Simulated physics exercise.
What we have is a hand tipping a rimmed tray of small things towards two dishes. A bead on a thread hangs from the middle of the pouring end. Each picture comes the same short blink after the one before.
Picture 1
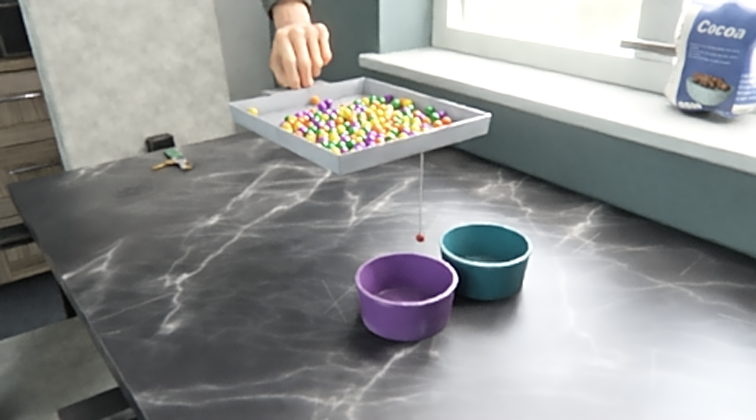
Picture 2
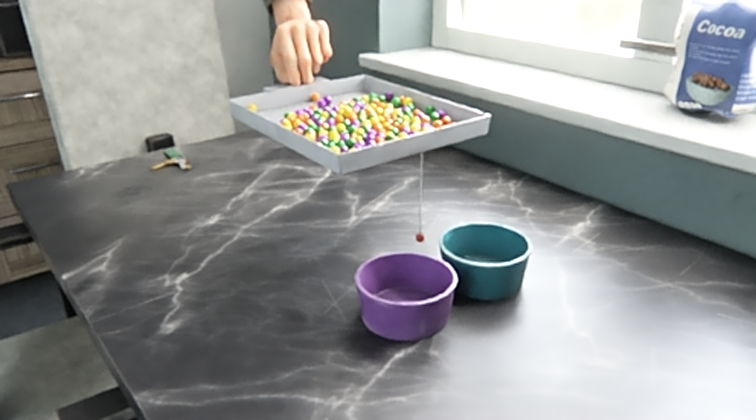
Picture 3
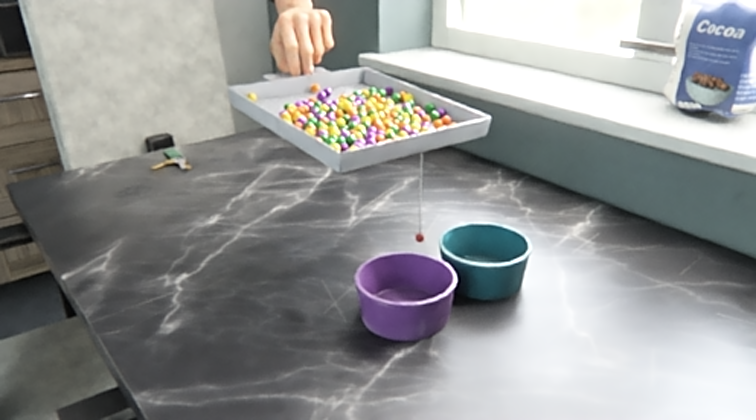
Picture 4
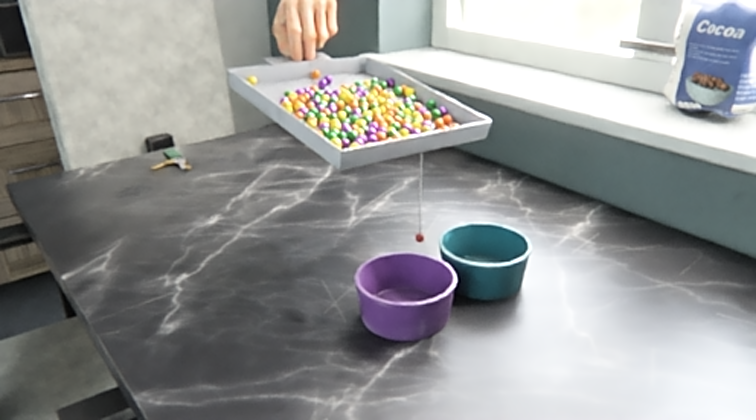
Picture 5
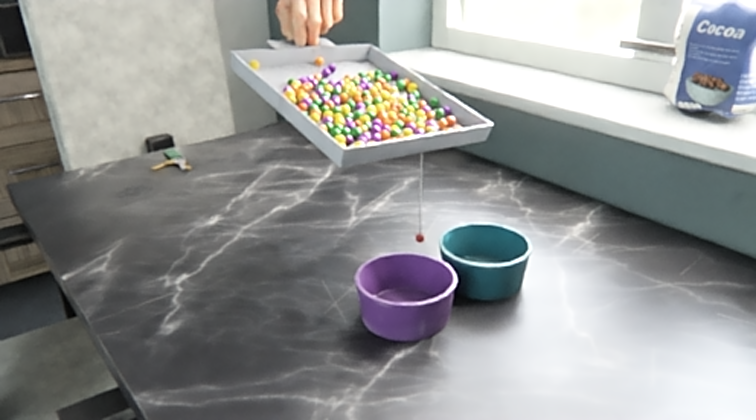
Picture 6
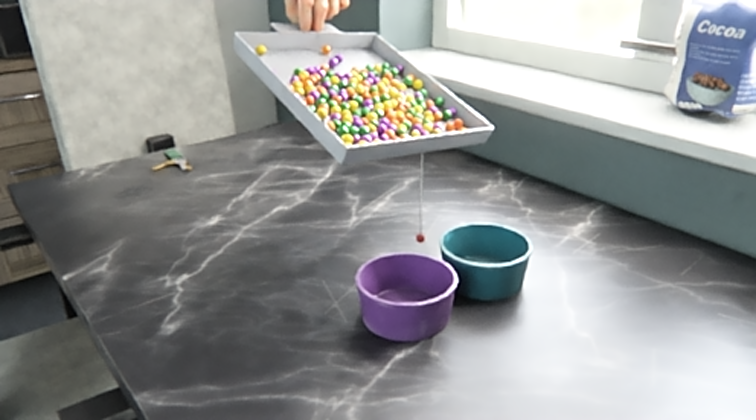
A hand tilts a pale grey tray above a dark, white-veined marble table beside a windowsill, seen from slightly above by a still camera. The rimmed tray holds small round beads in purple, green, yellow and orange, with a red bead hanging below, near purple and teal dishes. The hand raises the far end, and the beads shift toward the near right.
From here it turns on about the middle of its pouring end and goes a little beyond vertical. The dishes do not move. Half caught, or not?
Caught overall: The larger part.
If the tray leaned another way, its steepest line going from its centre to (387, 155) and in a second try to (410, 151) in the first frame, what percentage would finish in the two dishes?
Roughly 50 per cent, and 40 per cent.
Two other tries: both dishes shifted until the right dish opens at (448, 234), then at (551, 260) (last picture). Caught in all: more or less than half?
One: Not half. Two: Not half.
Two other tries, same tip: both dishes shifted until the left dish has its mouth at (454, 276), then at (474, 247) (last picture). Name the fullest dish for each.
At the first place the dish on the right, at the second the left-hand dish.
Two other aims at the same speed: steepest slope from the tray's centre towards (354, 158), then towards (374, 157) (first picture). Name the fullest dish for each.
At the first place the left dish, at the second the left dish.
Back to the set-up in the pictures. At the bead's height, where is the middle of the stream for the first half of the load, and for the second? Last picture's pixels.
The first part at (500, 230); the rest at (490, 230).
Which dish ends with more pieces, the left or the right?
It is the right-hand dish.
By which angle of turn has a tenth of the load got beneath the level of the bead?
Near 95 degrees.
Soon after the last picture, tray tipped steeply; nearly all on the tray; a stray few in the air.
A little later, tray tipped past a quarter turn; about a quarter on the tray; about a third in the right dish; a small part outside both; about a quarter in the air.
Later still, tray tipped past a quarter turn; a stray few in the left dish; about two thirds in the right dish; about a quarter outside both.
By the end, tray tipped past a quarter turn; a stray few in the left dish; about two thirds in the right dish; about a quarter outside both.
